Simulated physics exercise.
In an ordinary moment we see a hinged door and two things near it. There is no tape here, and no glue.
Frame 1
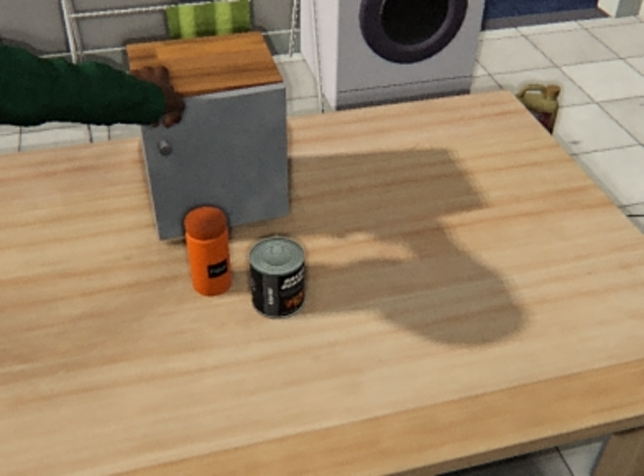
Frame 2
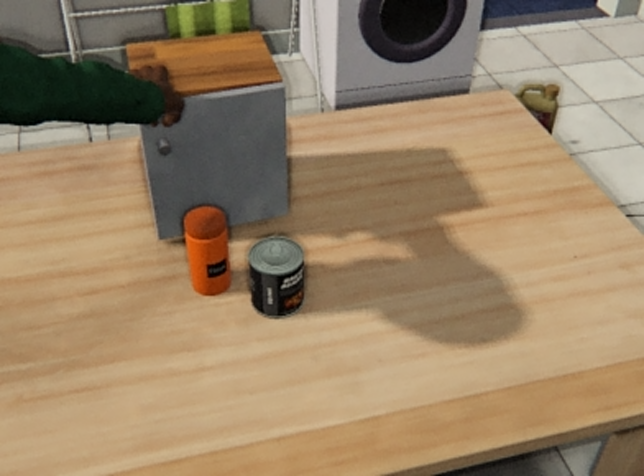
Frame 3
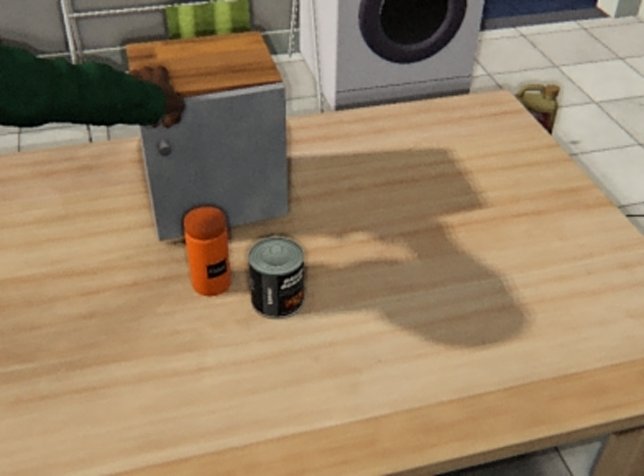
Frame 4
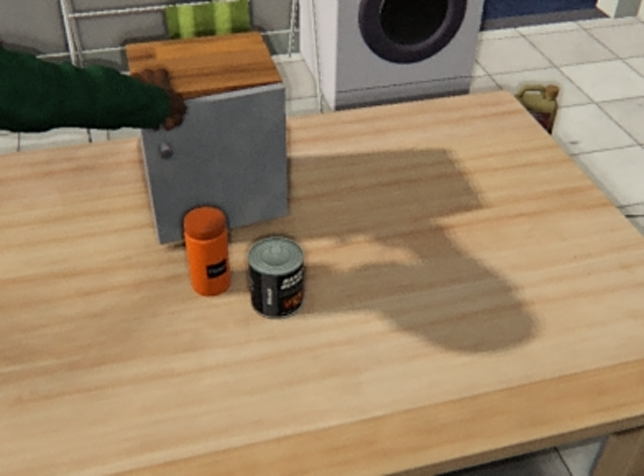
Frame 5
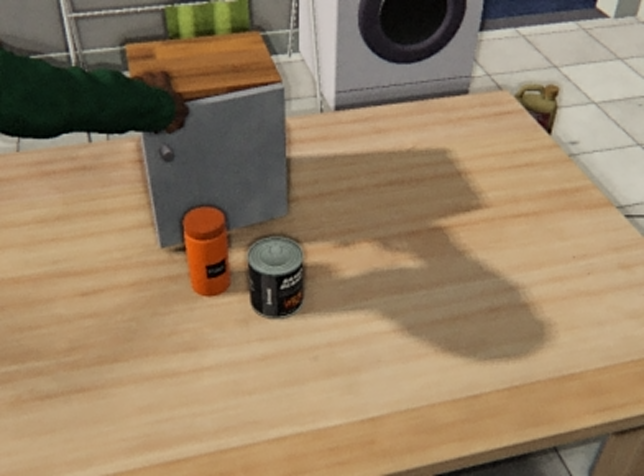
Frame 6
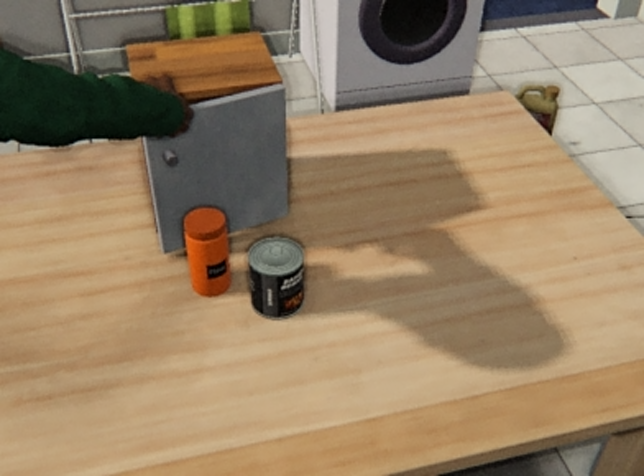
A hand on a small grey cabinet slowly pulls its door slightly open.
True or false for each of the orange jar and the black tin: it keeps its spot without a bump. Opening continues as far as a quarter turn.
Orange jar: False; black tin: False.
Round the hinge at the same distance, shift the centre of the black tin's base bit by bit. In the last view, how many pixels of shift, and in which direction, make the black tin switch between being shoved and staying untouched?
About 76 pixels to the right.
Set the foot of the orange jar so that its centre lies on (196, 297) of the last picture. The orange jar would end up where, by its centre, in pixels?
It'd end up somewhere close to (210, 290).
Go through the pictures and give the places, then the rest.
The first picture shows door 4° open; orange jar (209, 253); black tin (277, 278); door (220, 169).
The second picture shows door 4° open; black tin (277, 278); door (220, 168).
The third picture shows door 5° open; orange jar (208, 253); door (220, 169).
The fourth picture shows door 7° open; black tin (276, 278); door (220, 171).
The fifth picture shows door 10° open; orange jar (208, 253); door (221, 172).
The sixth picture shows door 13° open; orange jar (208, 253); black tin (277, 279); door (224, 175).
Then, 1.20 s past the last view, door 54° open; orange jar travelled about its own width near (252, 275); black tin travelled a little near (301, 283).
Then, 1.82 s past the last view, door 76° open; orange jar travelled well along near (305, 285); black tin travelled about its own width near (352, 286).
Finally, the orange jar gets shoved, near (340, 289); the black tin gets shoved, near (382, 284).
